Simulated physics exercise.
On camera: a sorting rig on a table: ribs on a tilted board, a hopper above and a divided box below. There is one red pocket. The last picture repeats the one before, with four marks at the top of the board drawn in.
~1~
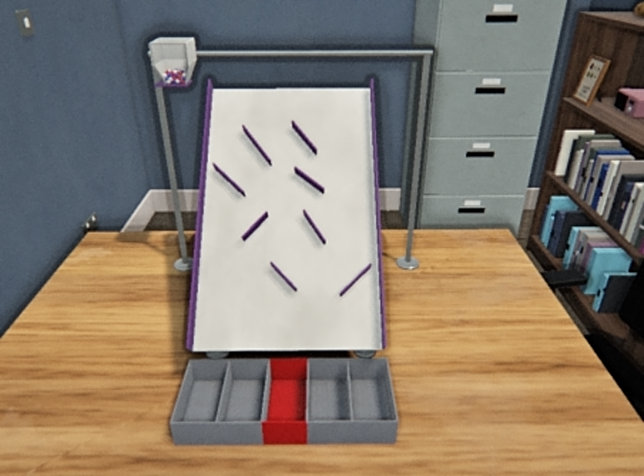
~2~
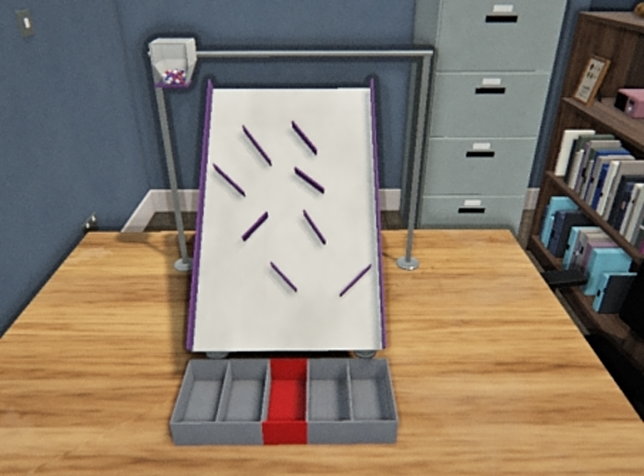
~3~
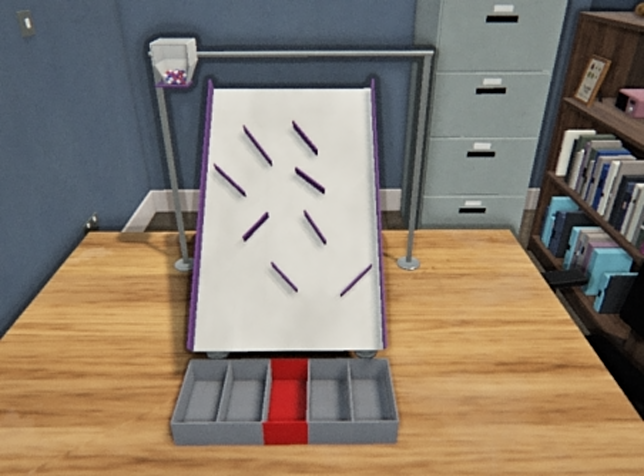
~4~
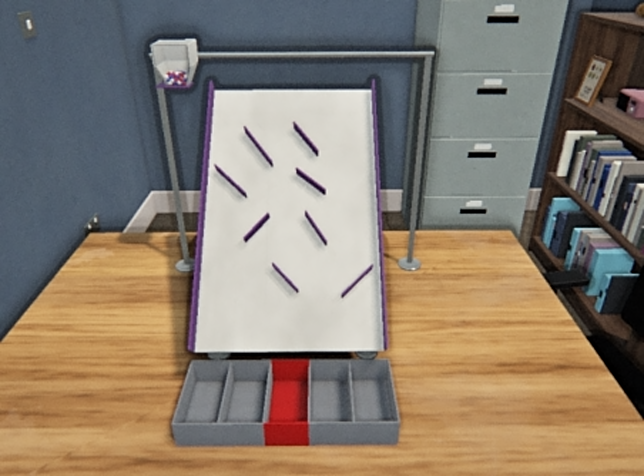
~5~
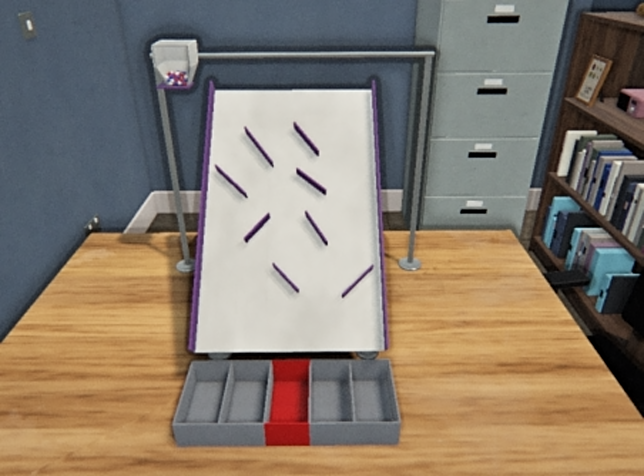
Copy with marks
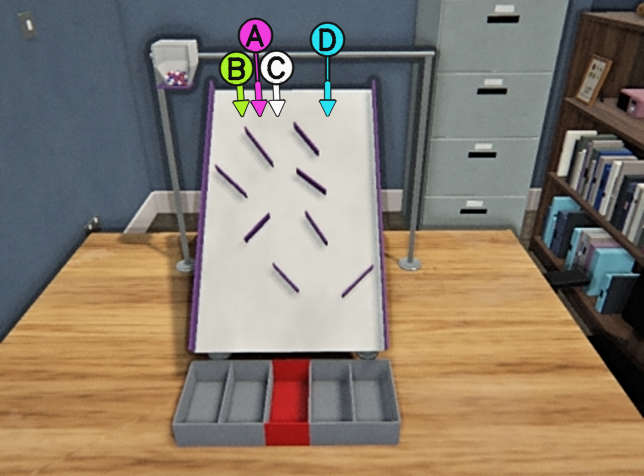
A white tilted board with purple edges and short purple ribs stands on a light wooden table, seen from the front and slightly above in a room with blue walls. A clear hopper of small purple and pink beads hangs at upper left on a grey frame, a grey divided box with a red middle pocket sits below, and cabinets and bookshelves stand right. Nothing visibly moves except a very slight drift of the view.
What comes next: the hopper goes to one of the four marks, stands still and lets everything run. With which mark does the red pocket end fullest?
The best mark is D.
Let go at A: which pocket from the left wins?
The fourth from the left.
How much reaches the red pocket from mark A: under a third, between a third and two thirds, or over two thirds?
Mark A gives under a third.
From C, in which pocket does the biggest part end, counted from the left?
The fourth.
On the marked copy, mark A meets the board at (259, 110); mark B meets the board at (241, 110); mark C meets the board at (277, 110); mark D meets the board at (327, 110).
With A, a small part in the red pocket, most in other pockets, a small part outside the box.
With B, a small part in the red pocket, most in other pockets, a small part outside the box.
With C, about a quarter in the red pocket, about two thirds in other pockets, a small part outside the box.
With D, about half in the red pocket, about a third in other pockets, a small part outside the box.
